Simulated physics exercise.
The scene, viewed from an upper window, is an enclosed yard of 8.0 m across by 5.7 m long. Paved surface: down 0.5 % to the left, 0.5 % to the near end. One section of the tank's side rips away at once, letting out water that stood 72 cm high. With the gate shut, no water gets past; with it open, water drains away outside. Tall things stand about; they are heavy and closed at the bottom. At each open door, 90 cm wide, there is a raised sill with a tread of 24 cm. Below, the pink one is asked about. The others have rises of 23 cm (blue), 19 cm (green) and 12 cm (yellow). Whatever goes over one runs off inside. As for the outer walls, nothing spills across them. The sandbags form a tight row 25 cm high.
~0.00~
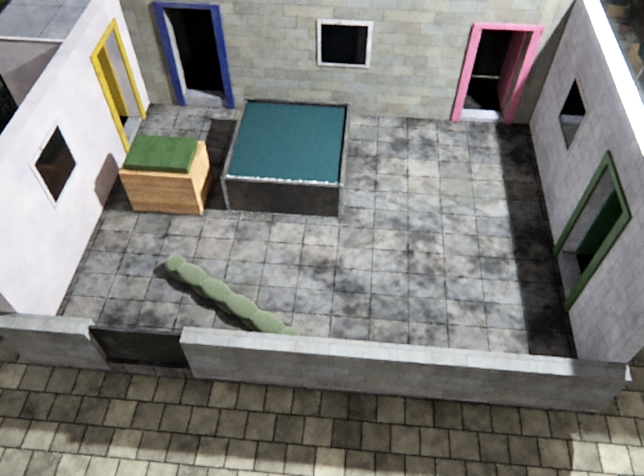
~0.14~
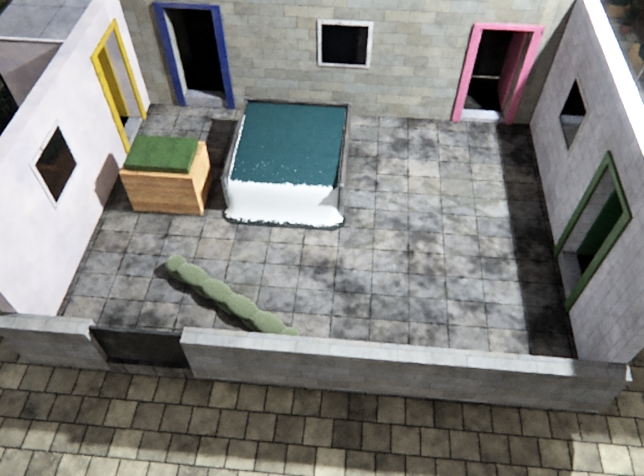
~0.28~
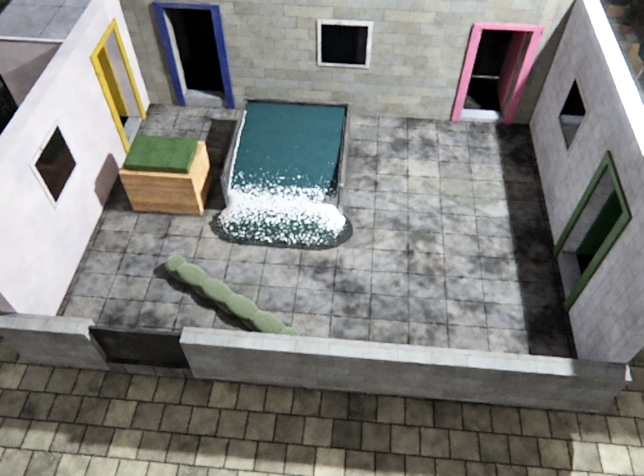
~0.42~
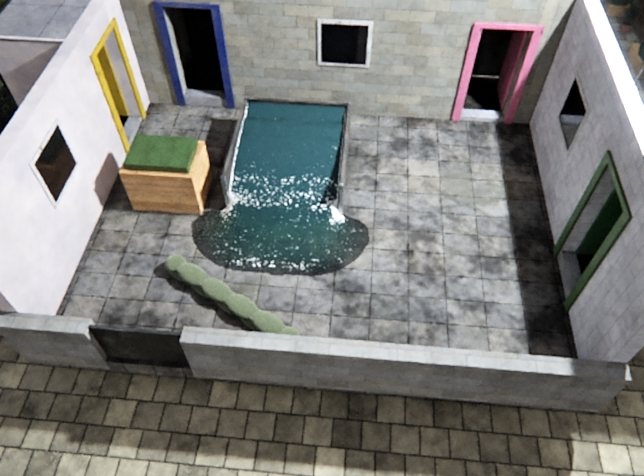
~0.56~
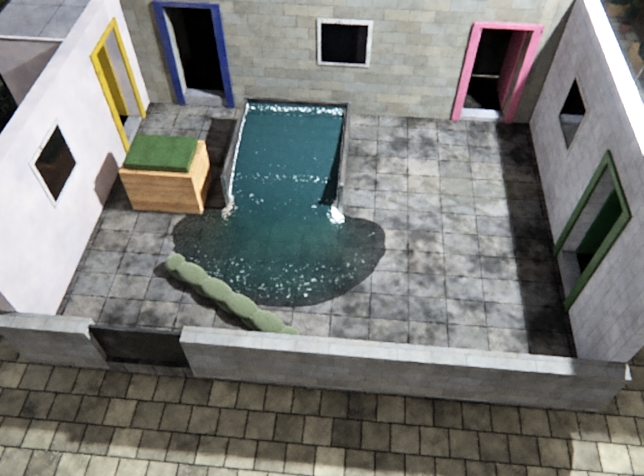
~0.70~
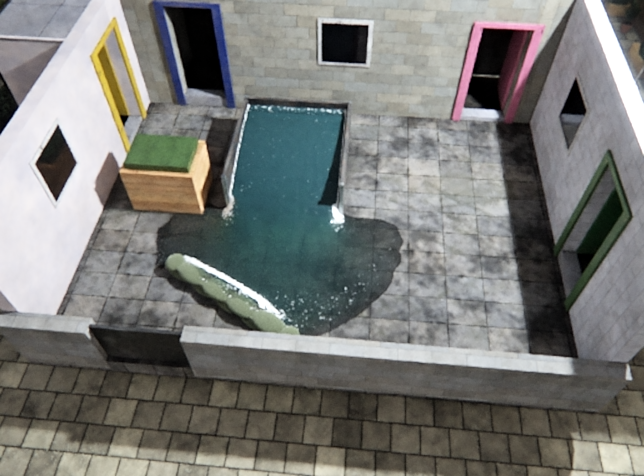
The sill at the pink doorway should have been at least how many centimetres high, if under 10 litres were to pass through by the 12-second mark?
At least some 14 cm.
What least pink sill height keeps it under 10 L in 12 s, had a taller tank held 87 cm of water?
Required height: Approx. 18 cm.
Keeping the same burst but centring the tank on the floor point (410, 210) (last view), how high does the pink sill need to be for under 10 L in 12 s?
A minimum of about 20 cm.
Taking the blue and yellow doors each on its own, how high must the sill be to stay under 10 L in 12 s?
You'd want some 7.0 cm at blue and some 7.5 cm at yellow.
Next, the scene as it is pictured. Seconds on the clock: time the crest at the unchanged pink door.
Peak time: Around 6.0 s.
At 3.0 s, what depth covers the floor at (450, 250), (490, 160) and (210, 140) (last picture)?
Ordered as asked: 0, 0, 0 cm.
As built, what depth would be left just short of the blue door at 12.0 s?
It stands about 6.5 centimetres deep.
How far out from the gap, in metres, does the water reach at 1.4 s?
3.6 m.
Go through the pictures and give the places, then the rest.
The tank at (290, 142) is whole and still, 72 cm deep; the pink door at (493, 81) is dry, in the first frame.
Water pours out at (284, 203) and has run 0.2 m, to (231, 219); about 9 cm deep outside, 72 cm at the back, in the second frame.
Water pours out at (284, 204) and has run 0.7 m, to (249, 242); about 11 cm deep outside, 72 cm at the back, in the third frame.
The front is at (240, 267), 1.3 m from the gap at (284, 205); 3.0 m2 of floor is wet, 71 cm left at the back, in the fourth frame.
The front is at (240, 298), 1.9 m from the gap at (284, 205); 5.0 m2 of floor is wet, 63 cm left at the back, in the fifth frame.
Water pours out at (285, 205) and has run 2.4 m, to (292, 332); about 8 cm deep outside, 60 cm at the back; the pink door at (493, 80), 4.7 m from the gap, is still 3.8 m from the nearest water, in the sixth frame.
After 1.4 s water covers 30 % of the floor, deepest (45 cm) near (254, 305); it has not reached the pink door.
After 3.0 s water covers 45 % of the floor, deepest (40 cm) near (580, 386); it has not reached the pink door.
After 12.0 s water covers 95 % of the floor, deepest (14 cm) near (108, 199); 5 cm at the pink door, 50 litres in over its 10 cm sill.
At the pink door as built, the water arrived by 4.5 s and peaked near 18 cm at 6.0 s.
Run again over the same 12 s with other heights there, 21 litres in over 12.5 cm, 2 litres over 16.5 cm. The limit of 10 litres is kept from about 14 cm up.
